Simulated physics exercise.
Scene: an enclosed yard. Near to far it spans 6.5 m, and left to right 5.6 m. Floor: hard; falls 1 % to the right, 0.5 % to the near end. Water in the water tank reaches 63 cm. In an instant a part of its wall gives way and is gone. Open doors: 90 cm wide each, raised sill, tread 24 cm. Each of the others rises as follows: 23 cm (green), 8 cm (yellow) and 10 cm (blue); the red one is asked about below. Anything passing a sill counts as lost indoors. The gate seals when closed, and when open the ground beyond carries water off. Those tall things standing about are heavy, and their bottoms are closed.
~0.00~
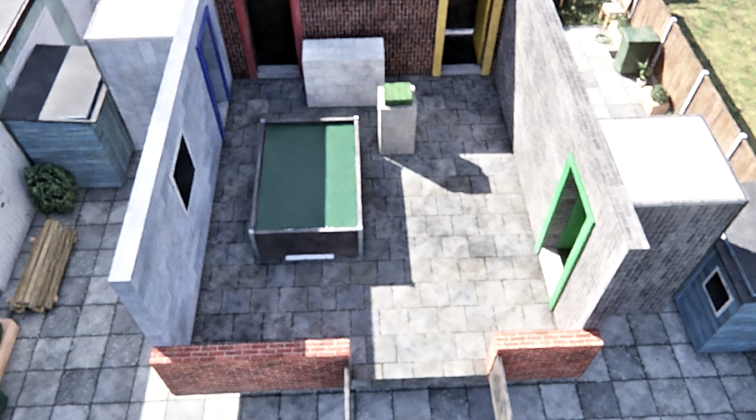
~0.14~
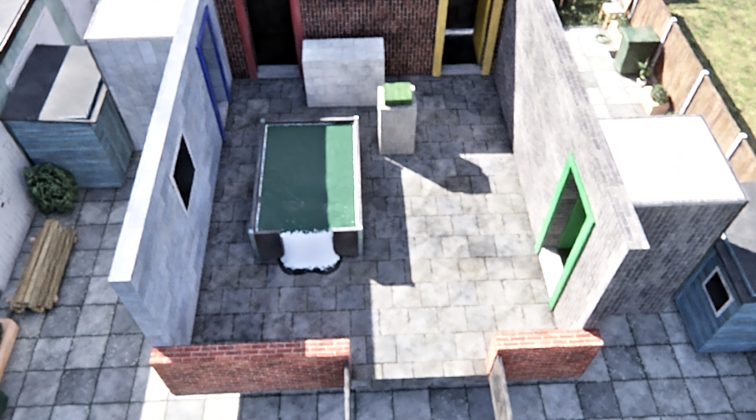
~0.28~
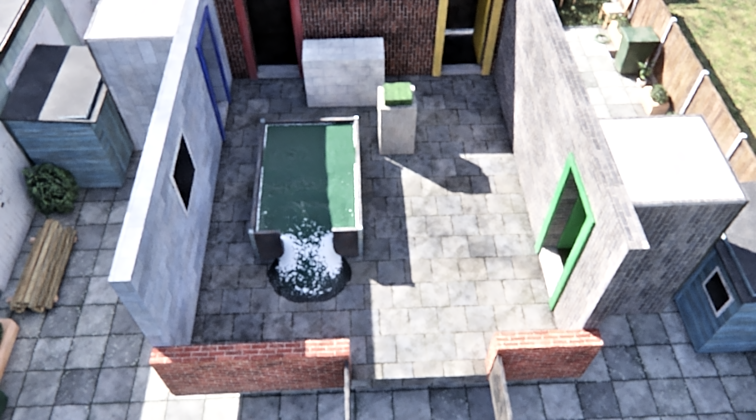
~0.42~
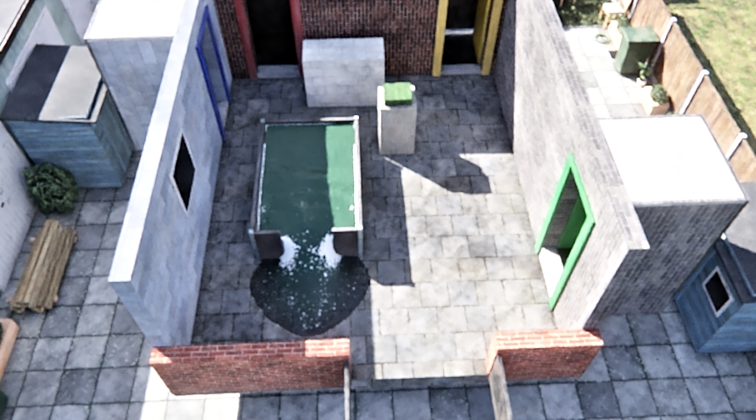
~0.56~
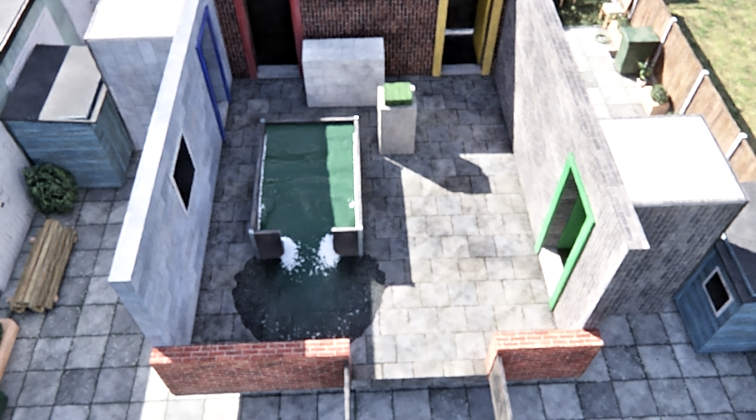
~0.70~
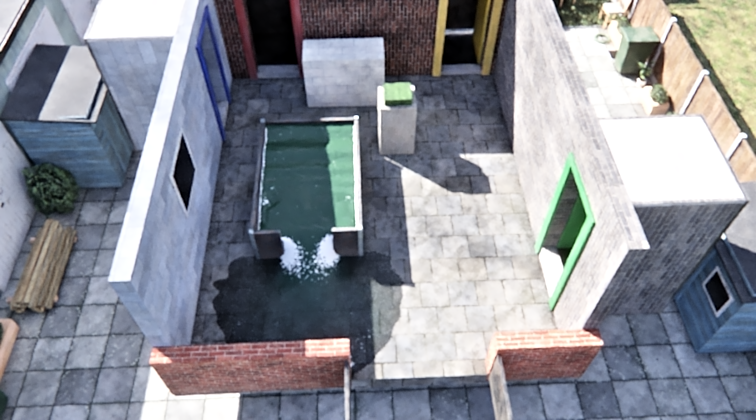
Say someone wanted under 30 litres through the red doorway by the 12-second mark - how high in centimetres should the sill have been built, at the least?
They should have built it at least 8 cm high.
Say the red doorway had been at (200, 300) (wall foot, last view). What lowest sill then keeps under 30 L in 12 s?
Around 8.5 cm would do it.
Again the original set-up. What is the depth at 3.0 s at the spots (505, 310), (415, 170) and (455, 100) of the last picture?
The three readings, in order, are 1, 0 and 0 cm.
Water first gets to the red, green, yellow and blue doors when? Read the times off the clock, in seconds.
Red 4.5 s, green 3.8 s, yellow 7.5 s, blue 4.0 s.
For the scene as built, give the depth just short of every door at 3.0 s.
Red door 0 cm, green door 0 cm, yellow door 0 cm, blue door 0 cm.
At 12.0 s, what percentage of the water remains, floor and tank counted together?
I'd put it at about 70 per cent.
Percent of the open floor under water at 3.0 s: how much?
I'd estimate about 25 percent.
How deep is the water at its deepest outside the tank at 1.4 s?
Max depth: About 38 cm.
After 1.4 s water covers 20 % of the floor, deepest (38 cm) near (188, 370); it has not reached the red door.
After 3.0 s water covers 25 % of the floor, deepest (29 cm) near (188, 370); it has not reached the red door.
After 12.0 s water covers 90 % of the floor, deepest (10 cm) near (299, 366); 8 cm at the red door, 0 litres in over its 15 cm sill.
At the red door as built, the water arrived by 4.5 s and peaked near 12 cm at 5.4 s.
With a sill of 7 cm, 46 litres would have come in within the 12 s; with 9.5 cm, 12 litres. So under 30 litres takes about 8 cm.
